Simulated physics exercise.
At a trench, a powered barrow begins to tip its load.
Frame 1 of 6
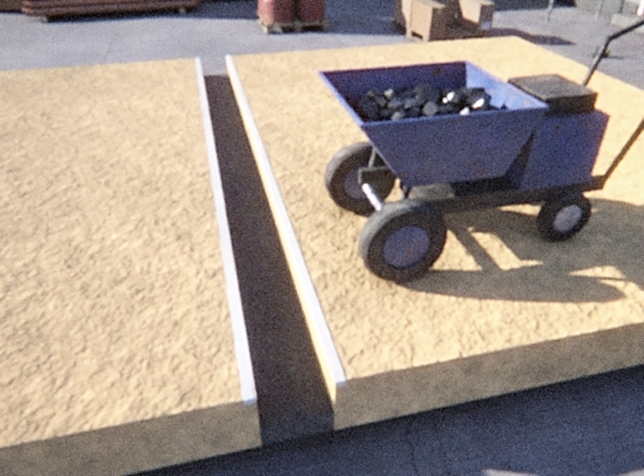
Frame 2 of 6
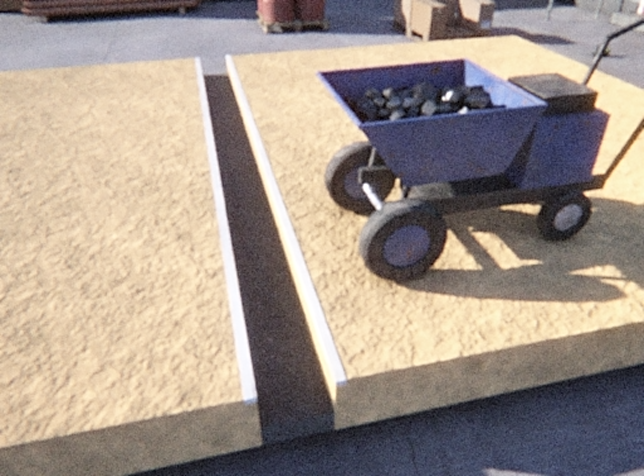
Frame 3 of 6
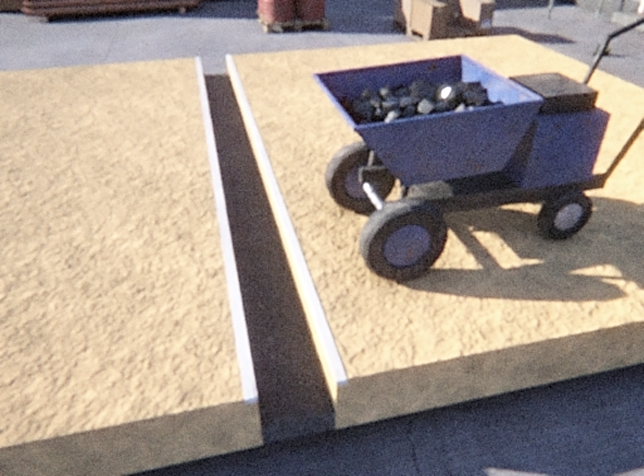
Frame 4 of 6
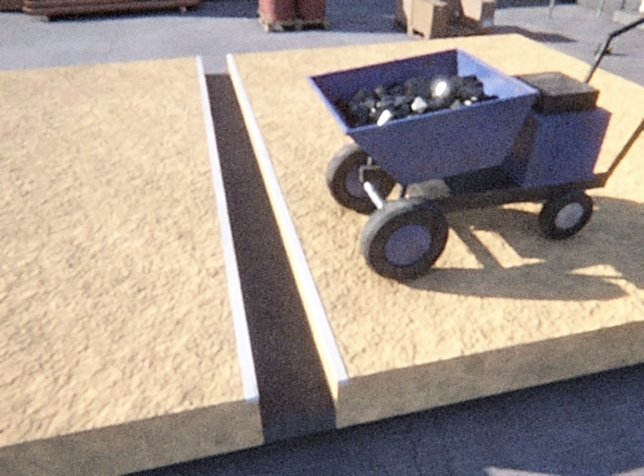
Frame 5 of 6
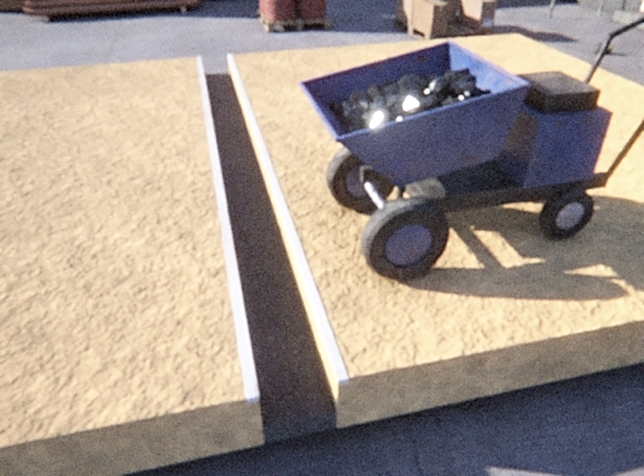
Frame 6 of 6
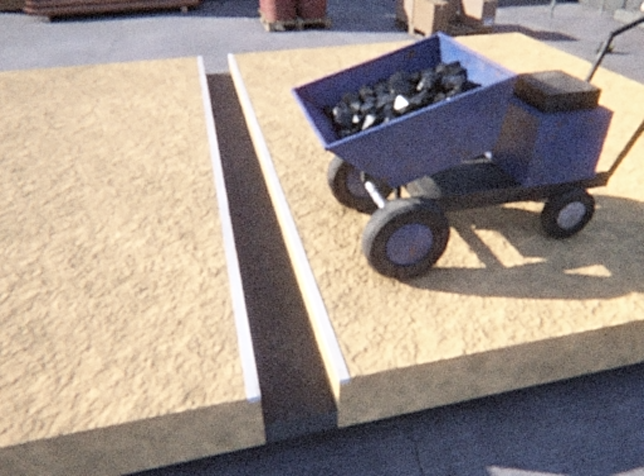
A blue powered barrow loaded with black lumps of coal stood to the right of a narrow trench, and its skip slowly tilted toward the left while its wheels stayed still.
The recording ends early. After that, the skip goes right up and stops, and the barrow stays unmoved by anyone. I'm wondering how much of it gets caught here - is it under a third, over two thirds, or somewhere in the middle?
No less than a third, no more than two thirds.
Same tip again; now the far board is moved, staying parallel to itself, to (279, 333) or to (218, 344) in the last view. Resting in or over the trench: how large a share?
In turn 0 and 90 in a hundred.
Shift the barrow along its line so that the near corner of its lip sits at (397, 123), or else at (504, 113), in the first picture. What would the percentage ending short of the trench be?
Roughly 0 and 60 percent respectively.
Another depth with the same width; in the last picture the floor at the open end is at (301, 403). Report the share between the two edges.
Something close to 40 per cent.
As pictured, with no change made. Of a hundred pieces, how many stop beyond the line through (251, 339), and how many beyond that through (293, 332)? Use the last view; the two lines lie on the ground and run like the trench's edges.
40 % and 80 %.
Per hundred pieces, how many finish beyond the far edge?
Around 40 per cent.
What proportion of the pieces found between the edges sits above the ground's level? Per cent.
My estimate would be close to 5 per cent.
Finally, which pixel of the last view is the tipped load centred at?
I'd put the middle somewhere around (244, 263).
Soon after the last picture, skip tipped steeply; all in the skip.
A little later, skip tipped right over; most in the skip; a small part in or heaped over the trench; a small part beyond it; a stray few falling.
Later still, skip tipped right over; a small part in the skip; about half in or heaped over the trench; about half beyond it.
By the end, skip tipped right over; a stray few in the skip; about half in or heaped over the trench; about a third beyond it.
